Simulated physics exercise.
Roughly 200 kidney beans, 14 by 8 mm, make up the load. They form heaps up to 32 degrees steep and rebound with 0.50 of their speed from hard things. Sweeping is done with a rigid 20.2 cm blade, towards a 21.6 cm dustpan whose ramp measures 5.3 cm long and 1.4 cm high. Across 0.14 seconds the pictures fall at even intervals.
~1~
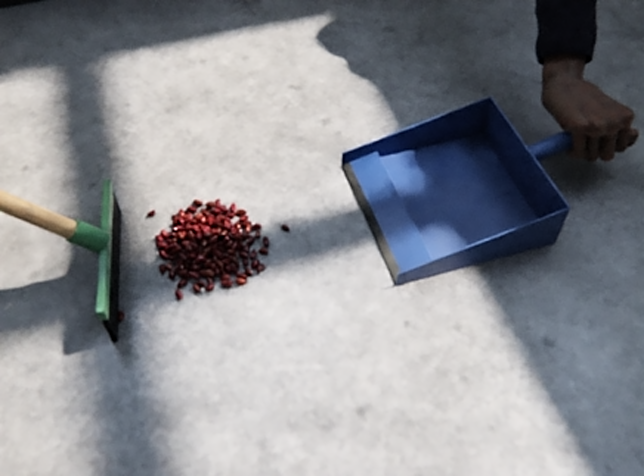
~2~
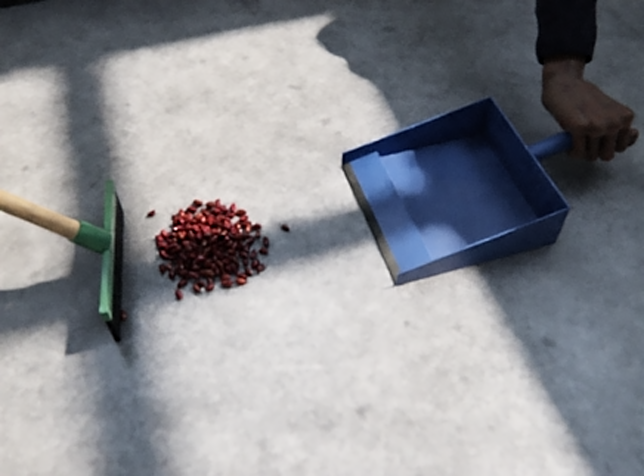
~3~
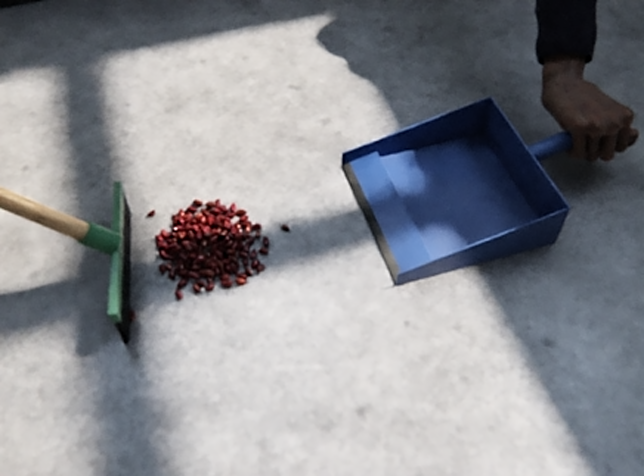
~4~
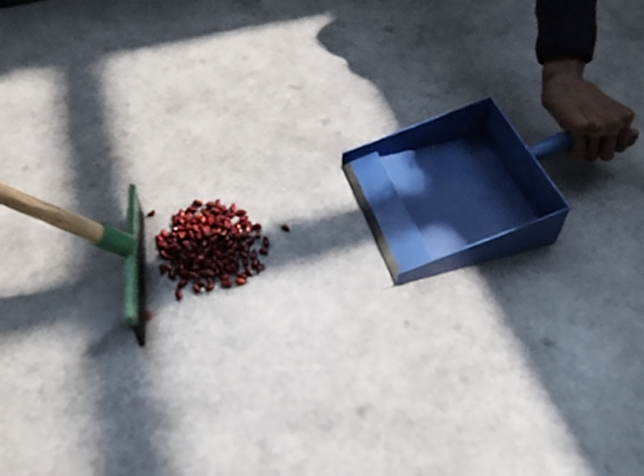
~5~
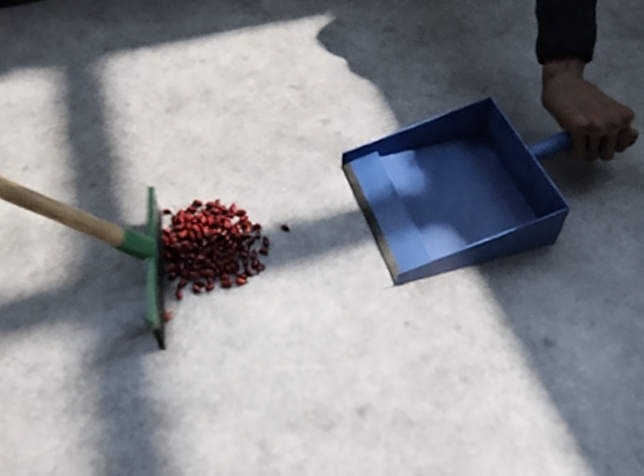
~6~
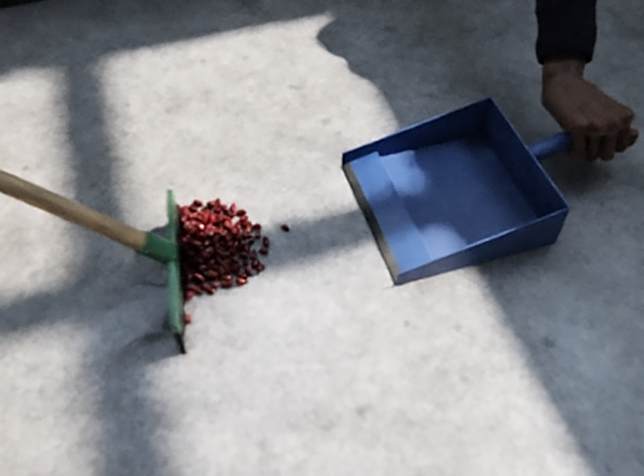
A green blade on a wooden handle slides rightward across a grey floor, reaches a pile of dark red beans and presses its left side inward, while a hand at right holds a blue dustpan still.
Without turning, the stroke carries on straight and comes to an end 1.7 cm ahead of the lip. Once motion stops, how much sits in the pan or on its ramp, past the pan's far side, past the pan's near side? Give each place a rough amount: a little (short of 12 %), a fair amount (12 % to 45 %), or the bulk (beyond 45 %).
Pan: A fair amount; far side: A little; near side: A fair amount.
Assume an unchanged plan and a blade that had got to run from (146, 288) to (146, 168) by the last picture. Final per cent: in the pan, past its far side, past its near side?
Pan 10; far 20; near 0.
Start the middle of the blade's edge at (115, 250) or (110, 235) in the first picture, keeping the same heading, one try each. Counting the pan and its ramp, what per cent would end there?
30 and 40 per cent, roughly.
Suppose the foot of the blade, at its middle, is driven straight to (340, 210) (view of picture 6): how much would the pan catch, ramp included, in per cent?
Some 50 percent.
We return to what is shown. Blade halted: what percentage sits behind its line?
Around 35 in a hundred.
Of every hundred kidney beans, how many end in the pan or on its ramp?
Something like 25 percent.
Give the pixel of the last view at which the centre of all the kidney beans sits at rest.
Near (376, 240).
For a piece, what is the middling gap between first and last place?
22 cm or thereabouts.
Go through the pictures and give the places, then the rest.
Blade from (103, 315) to (109, 188), moved 0.0 cm, 0 of the pieces shifted so far; middle of the pieces at (207, 245); pan at (456, 199), in the first picture.
Blade from (106, 315) to (112, 188), moved 0.4 cm, 0 of the pieces shifted so far; middle of the pieces at (207, 245), in the second picture.
Blade from (116, 317) to (120, 190), moved 1.5 cm, 1 of the pieces shifted so far; middle of the pieces at (207, 245), in the third picture.
Blade from (132, 320) to (134, 192), moved 3.4 cm, 1 of the pieces shifted so far; middle of the pieces at (207, 245), in the fourth picture.
Blade from (153, 324) to (152, 195), moved 5.9 cm, 13 of the pieces shifted so far; middle of the pieces at (207, 245), in the fifth picture.
Blade from (176, 328) to (172, 197), moved 8.5 cm, 105 of the pieces shifted so far; middle of the pieces at (210, 244); pan at (456, 199), in the sixth picture.
Then, 0.15 s after the last picture, middle of the blade 13 cm from the lip; 0 % over the lip, far side 0 %, near side 5 %.
Then, 0.24 s after the last picture, middle of the blade 6 cm from the lip; 0 % over the lip, far side 5 %, near side 15 %.
Then, 0.47 s after the last picture, middle of the blade 3 cm from the lip; 25 % over the lip, far side 5 %, near side 25 %.
In the end, pan 25 %, far side 5 %, near side 25 %, in front of the lip or behind the blade 45 %.
